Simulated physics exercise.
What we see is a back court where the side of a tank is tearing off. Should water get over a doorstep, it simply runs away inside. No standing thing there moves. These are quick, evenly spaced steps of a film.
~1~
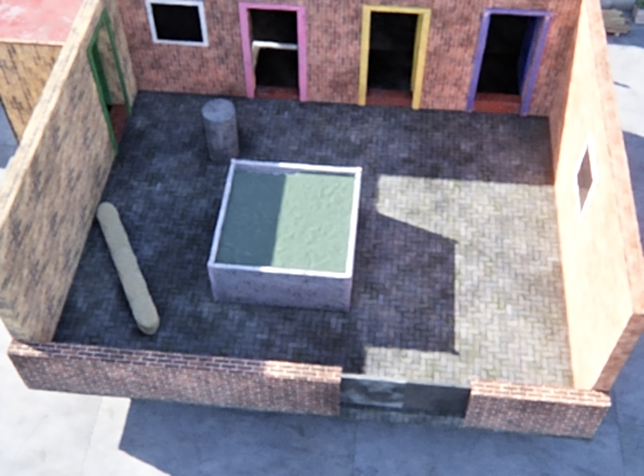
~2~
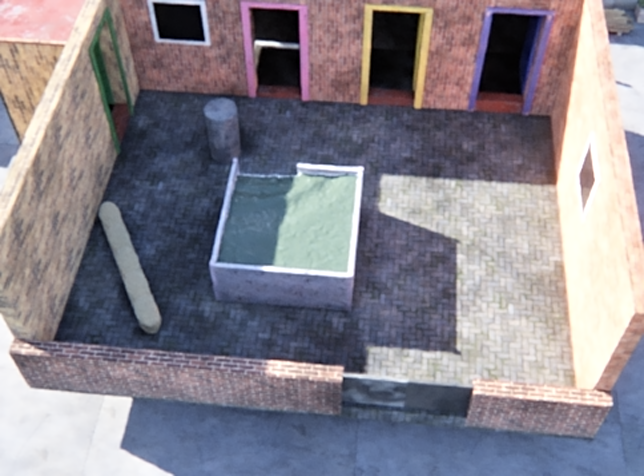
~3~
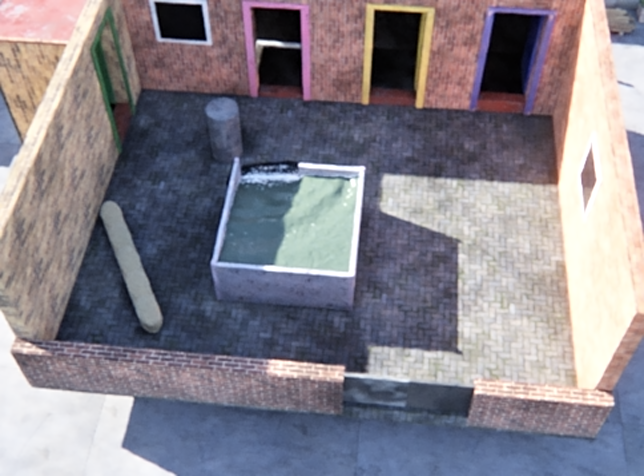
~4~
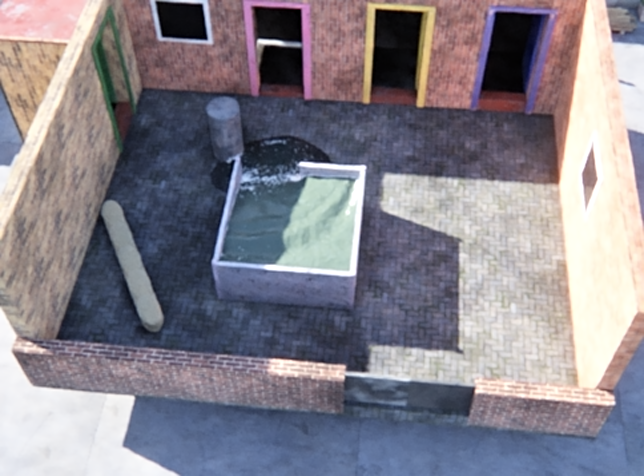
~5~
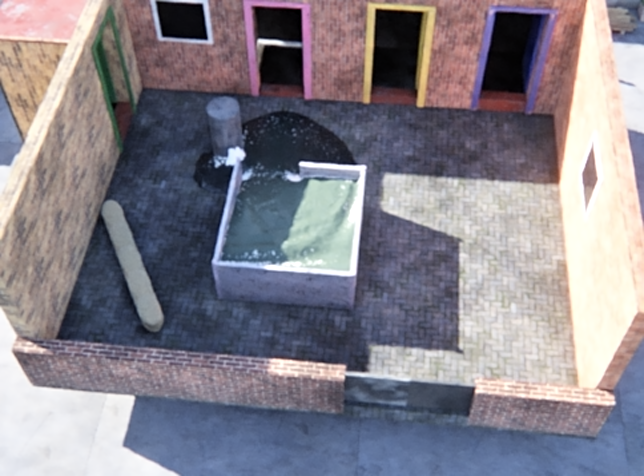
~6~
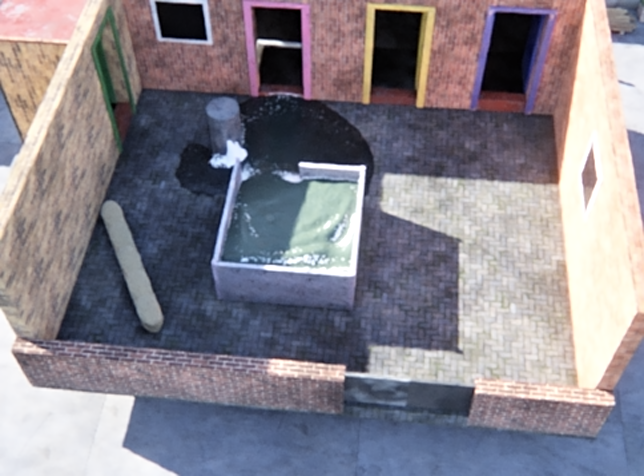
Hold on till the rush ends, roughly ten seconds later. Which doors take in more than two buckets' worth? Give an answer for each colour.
At the end, pink door: Too much gets in there; green door: Not too much gets in there; blue door: Not too much gets in there; yellow door: Not too much gets in there.
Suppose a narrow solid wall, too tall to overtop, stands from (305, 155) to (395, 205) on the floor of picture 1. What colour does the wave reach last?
The blue-painted one.
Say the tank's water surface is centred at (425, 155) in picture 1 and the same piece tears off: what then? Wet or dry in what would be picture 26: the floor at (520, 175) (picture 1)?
Submerged.
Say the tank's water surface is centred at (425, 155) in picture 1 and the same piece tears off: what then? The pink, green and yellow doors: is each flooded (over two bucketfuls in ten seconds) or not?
Result: Pink door stays inside the limit, green door stays inside the limit, yellow door tops the limit.
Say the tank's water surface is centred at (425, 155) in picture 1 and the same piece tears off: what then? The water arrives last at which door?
Answer: The green one.
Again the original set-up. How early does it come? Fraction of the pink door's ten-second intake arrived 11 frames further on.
Around 40 in a hundred.
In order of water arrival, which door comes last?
Looks like the blue-painted one.
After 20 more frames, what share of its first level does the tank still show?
Near 40 in a hundred.
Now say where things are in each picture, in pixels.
The first picture shows the water tank at (288, 219) is whole and still.
In the second picture, water pours out on the water tank's far side and has run to a hidden place.
In the third picture, water pours out on the water tank's far side and has run to a hidden place.
In the fourth picture, water pours out on the water tank's far side and has run to (287, 139).
In the fifth picture, water pours out on the water tank's far side and has run to (278, 115).
In the sixth picture, water pours out on the water tank's far side and has run to (262, 97).
A moment on, water covers 20 % of the floor; the pink door far over two buckets in, the green door not reached, the blue door not reached, the yellow door wet at the sill, nothing in.
Next, water covers 30 % of the floor; the pink door far over two buckets in, the green door wet at the sill, nothing in, the blue door wet at the sill, nothing in, the yellow door wet at the sill, nothing in.
Then, water covers 40 % of the floor; the pink door far over two buckets in, the green door wet at the sill, nothing in, the blue door wet at the sill, nothing in, the yellow door wet at the sill, nothing in.
Later, water covers 70 % of the floor; the pink door far over two buckets in, the green door wet at the sill, nothing in, the blue door wet at the sill, nothing in, the yellow door wet at the sill, nothing in.
In the end, water covers 95 % of the floor; the pink door far over two buckets in, the green door wet at the sill, nothing in, the blue door wet at the sill, nothing in, the yellow door wet at the sill, nothing in.
